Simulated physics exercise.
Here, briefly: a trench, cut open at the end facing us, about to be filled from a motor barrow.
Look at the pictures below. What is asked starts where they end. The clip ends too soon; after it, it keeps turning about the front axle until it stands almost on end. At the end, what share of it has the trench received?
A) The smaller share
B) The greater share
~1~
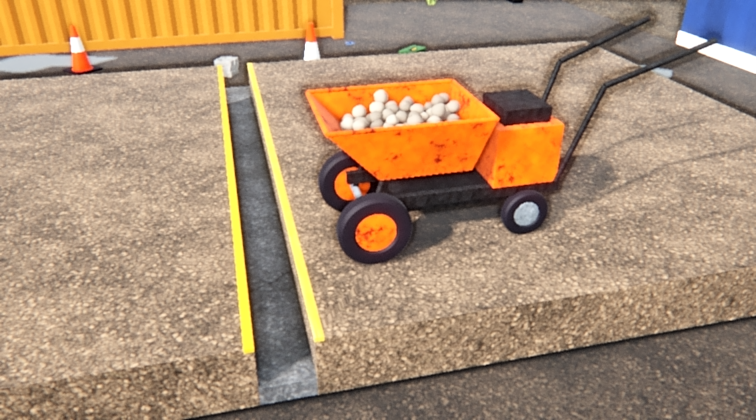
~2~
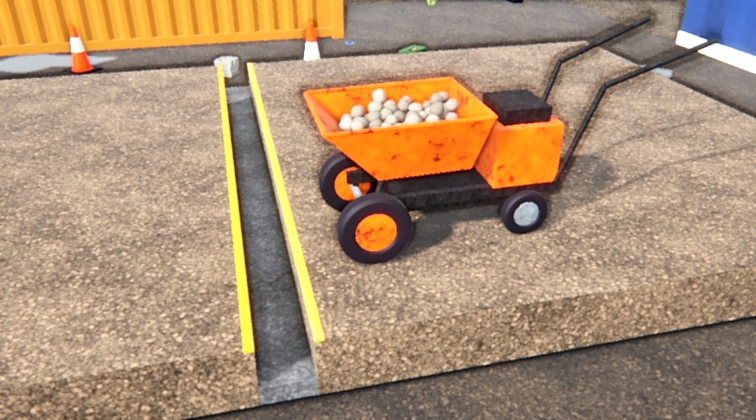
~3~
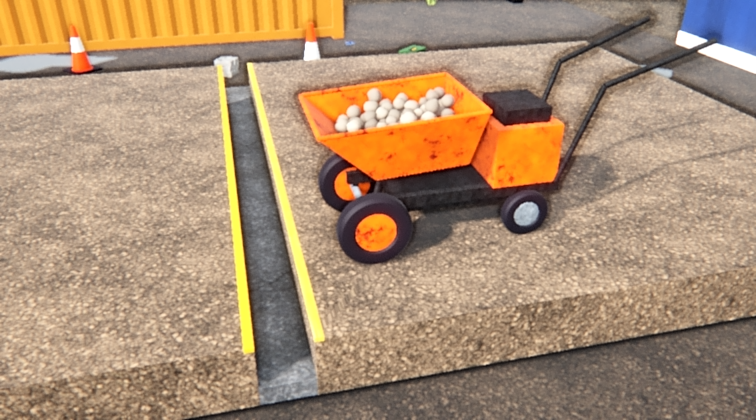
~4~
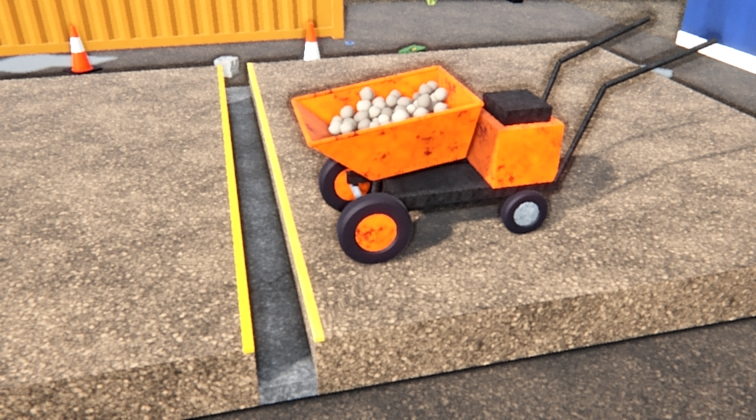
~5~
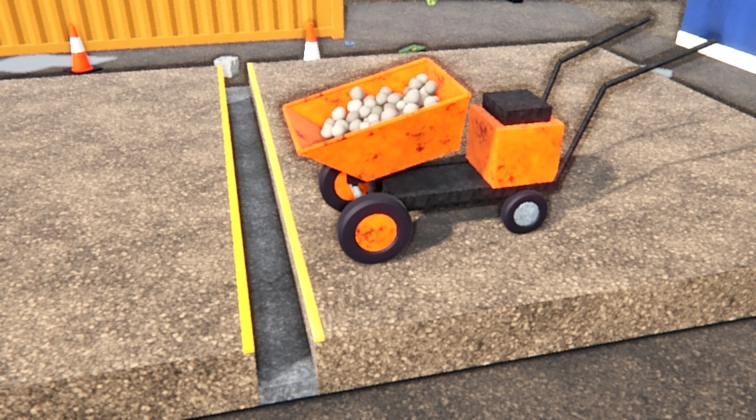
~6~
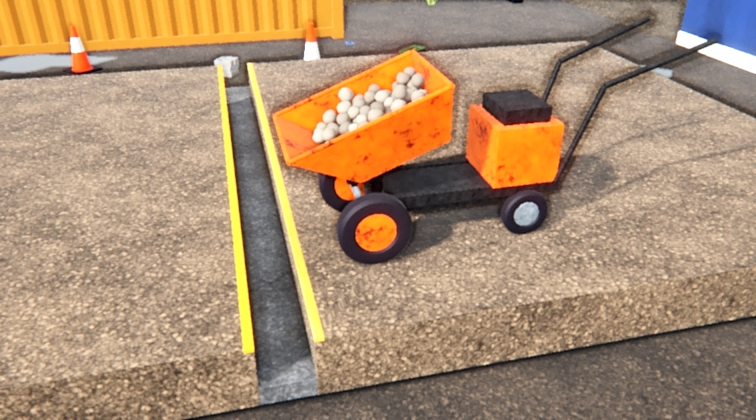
The smaller share.
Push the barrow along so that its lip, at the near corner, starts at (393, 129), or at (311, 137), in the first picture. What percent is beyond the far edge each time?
First try: Some 0 %; second try: 80 %.
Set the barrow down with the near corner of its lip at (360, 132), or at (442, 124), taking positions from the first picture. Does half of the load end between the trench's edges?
A majority at the first place, then a minority at the second.
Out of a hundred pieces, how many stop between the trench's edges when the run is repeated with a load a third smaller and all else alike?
Something near 40 percent of it.
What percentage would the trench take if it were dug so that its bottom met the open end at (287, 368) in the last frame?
The share would be close to 10 percent.
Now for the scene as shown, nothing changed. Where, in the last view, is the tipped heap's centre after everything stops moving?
Roughly at pixel (210, 249).
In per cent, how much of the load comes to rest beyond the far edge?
Result: Close to 65 %.
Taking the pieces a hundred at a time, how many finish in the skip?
Roughly 20 per cent.
Just after the last frame, skip tipped steeply; every one in the skip.
A moment on, skip tipped right over; roughly two thirds in the skip; just a few in or heaped over the trench; roughly a quarter beyond it; just a few falling.
Further on, skip tipped right over; roughly a quarter in the skip; about a tenth in or heaped over the trench; roughly two thirds beyond it.
When it is over, skip tipped right over; roughly a quarter in the skip; about a tenth in or heaped over the trench; roughly two thirds beyond it.
